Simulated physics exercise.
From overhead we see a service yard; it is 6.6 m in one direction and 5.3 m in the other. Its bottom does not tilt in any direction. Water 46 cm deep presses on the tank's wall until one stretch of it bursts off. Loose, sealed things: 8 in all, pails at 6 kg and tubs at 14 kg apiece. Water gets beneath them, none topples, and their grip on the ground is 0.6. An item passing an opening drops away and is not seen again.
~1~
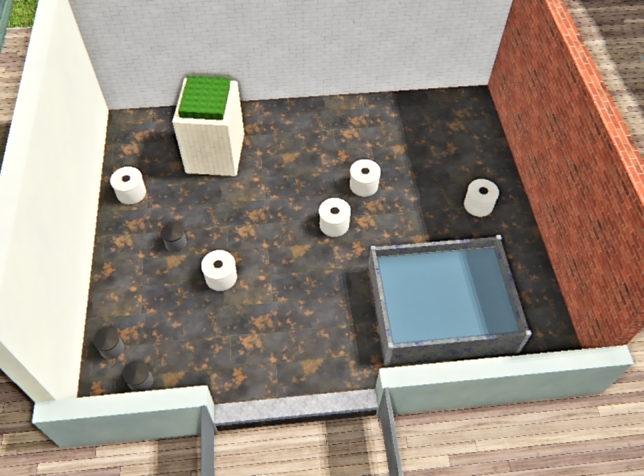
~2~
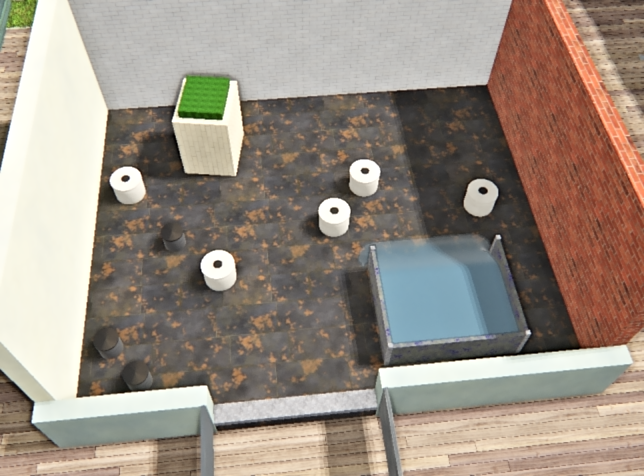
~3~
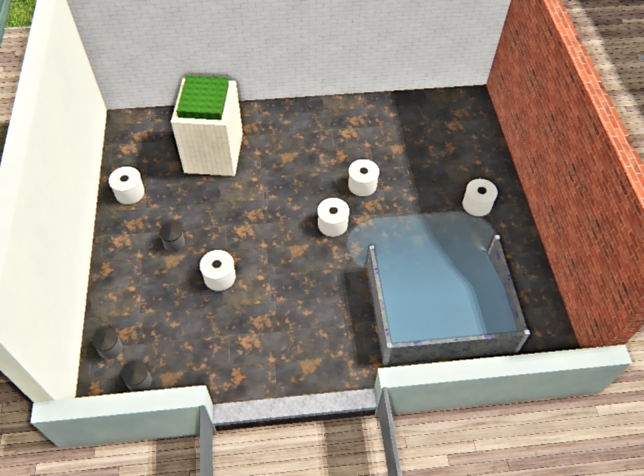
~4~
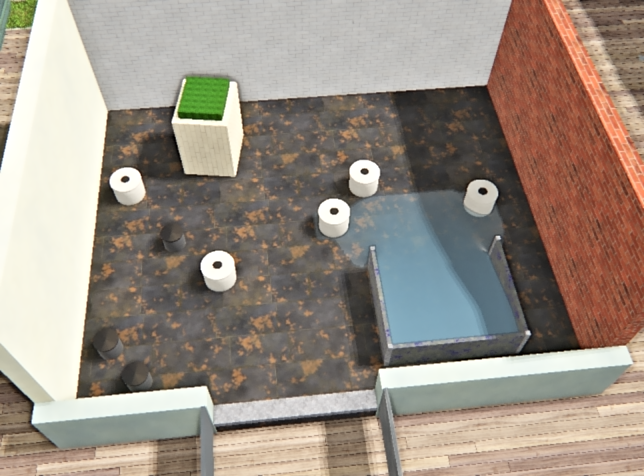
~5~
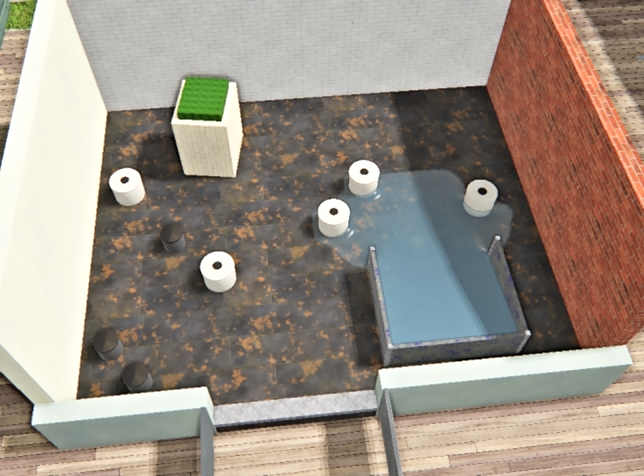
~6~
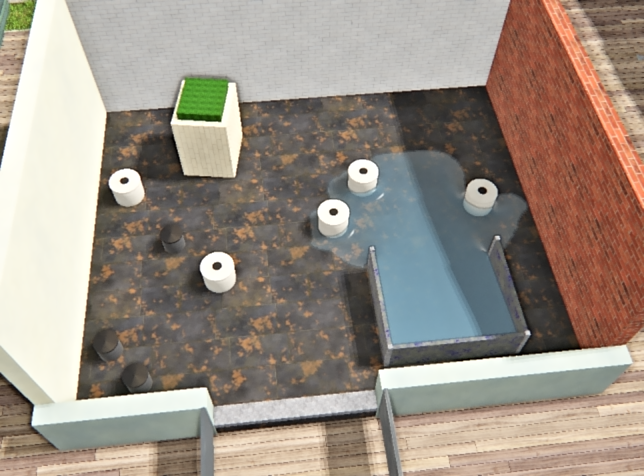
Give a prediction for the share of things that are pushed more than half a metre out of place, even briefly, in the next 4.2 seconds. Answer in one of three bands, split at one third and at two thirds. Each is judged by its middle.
Under a third.
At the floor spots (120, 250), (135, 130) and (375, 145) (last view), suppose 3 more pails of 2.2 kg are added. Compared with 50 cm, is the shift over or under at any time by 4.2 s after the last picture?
Order as listed: Inside half a metre / beyond half a metre / beyond half a metre.
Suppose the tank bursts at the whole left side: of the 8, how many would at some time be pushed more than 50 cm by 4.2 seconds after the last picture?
That would give 5.
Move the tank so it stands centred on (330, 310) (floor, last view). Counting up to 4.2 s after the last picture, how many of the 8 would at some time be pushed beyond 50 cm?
In that case 2 of them.
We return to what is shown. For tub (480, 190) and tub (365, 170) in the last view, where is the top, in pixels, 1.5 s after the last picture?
I'd say close to (497, 142) and close to (331, 110).
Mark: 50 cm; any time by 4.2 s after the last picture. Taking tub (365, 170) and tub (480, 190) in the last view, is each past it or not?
Result, in order: Above the line; above the line.
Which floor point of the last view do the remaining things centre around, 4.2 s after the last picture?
It works out to somewhere near (228, 239) on the floor.
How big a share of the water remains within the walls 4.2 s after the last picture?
100 % or so.
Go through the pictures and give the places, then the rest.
A tub at (365, 171) rests on the ground; a tub at (484, 191), on the bottom; 2.4 m2 under water; 0 of 8 have shifted, in the first picture.
A tub at (365, 171), on the bottom; a tub at (483, 191) rests on the ground; 3.1 m2 under water; 0 of 8 have shifted, in the second picture.
A tub at (364, 171) rests on the ground; a tub at (482, 191), on the bottom; 4.1 m2 under water; 0 of 8 have shifted, in the third picture.
A tub at (365, 172) rests on the ground; a tub at (483, 191), on the bottom; water covers 5.1 m2; 0 of 8 have shifted, in the fourth picture.
A tub at (364, 172), on the bottom; a tub at (482, 191), on the bottom; 6.0 m2 under water; 0 of 8 have shifted, in the fifth picture.
A tub at (363, 171) rests on the ground; a tub at (482, 191), on the bottom; 7.0 m2 under water; 0 of 8 have shifted, in the sixth picture.
Then, 0.4 s after the last picture 0 of 8 are over 50 cm from their spots; 0 afloat.
Then, 1.5 s after the last picture 2 of 8 are over 50 cm from their spots; 0 afloat.
Then, 2.8 s after the last picture 2 of 8 are over 50 cm from their spots; 2 afloat.
Then, 4.2 s after the last picture 2 of 8 are over 50 cm from their spots, and 2 have been at some point; 1 afloat.
